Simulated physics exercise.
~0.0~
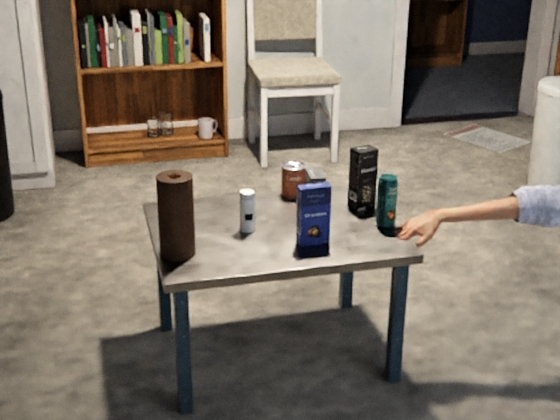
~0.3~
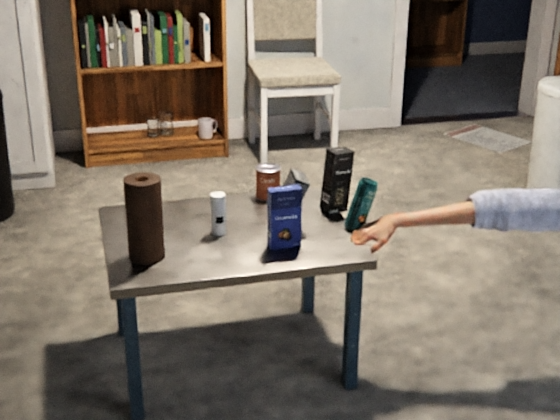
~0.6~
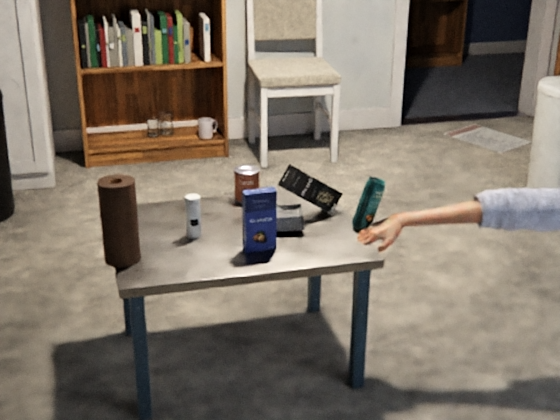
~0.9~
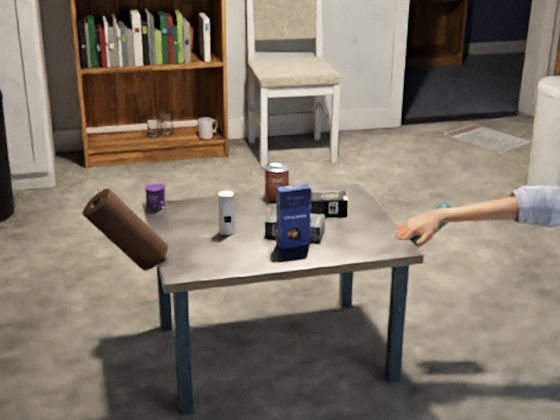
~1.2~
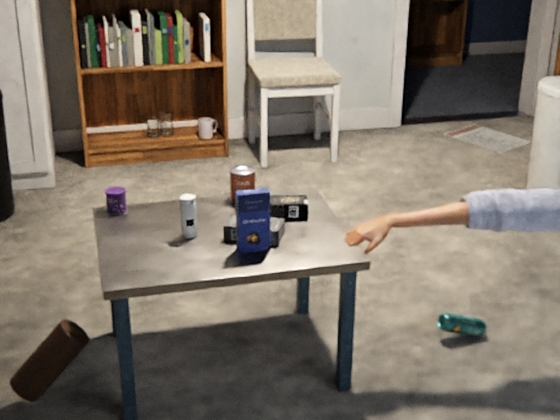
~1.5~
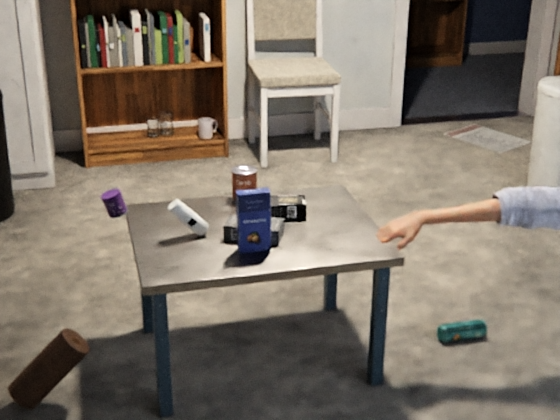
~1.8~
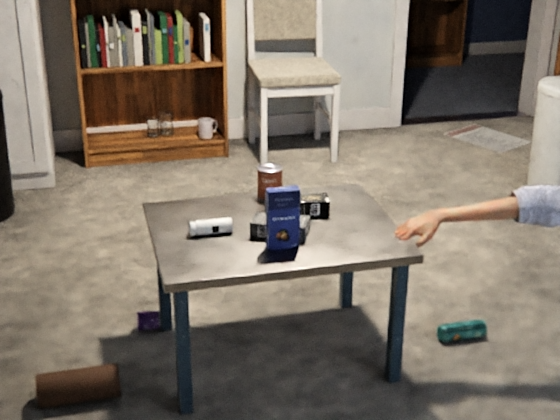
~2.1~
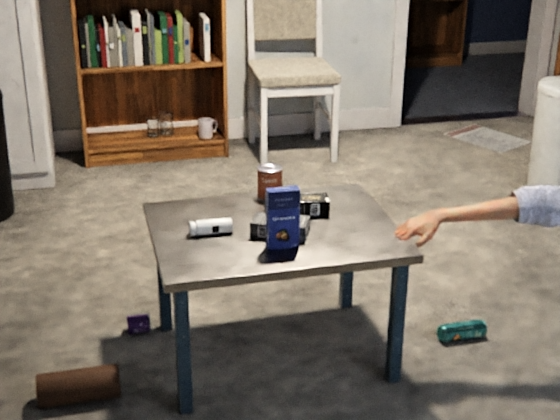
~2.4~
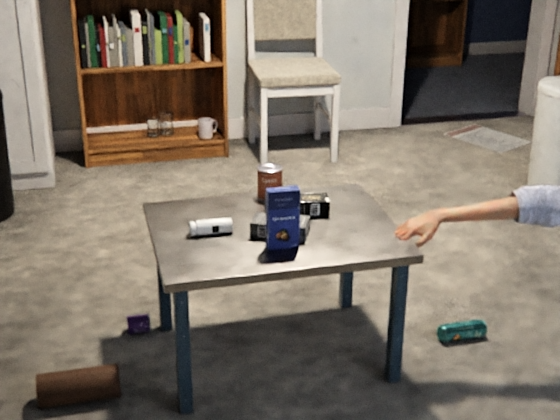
At first, a brown roll, a white shaker, an orange tin, a blue packet, a black carton and a turquoise can stand on a small table, with a hand at its right edge. The table shifts left with the hand, and the can and then the carton tip. As it jerks back right, the carton lies flat, the can drops off the right side and the roll leans over the left edge. Another swing left sends the roll down, then a purple tin falls and the shaker topples. Finally the table rests, the blue packet and orange tin still upright.
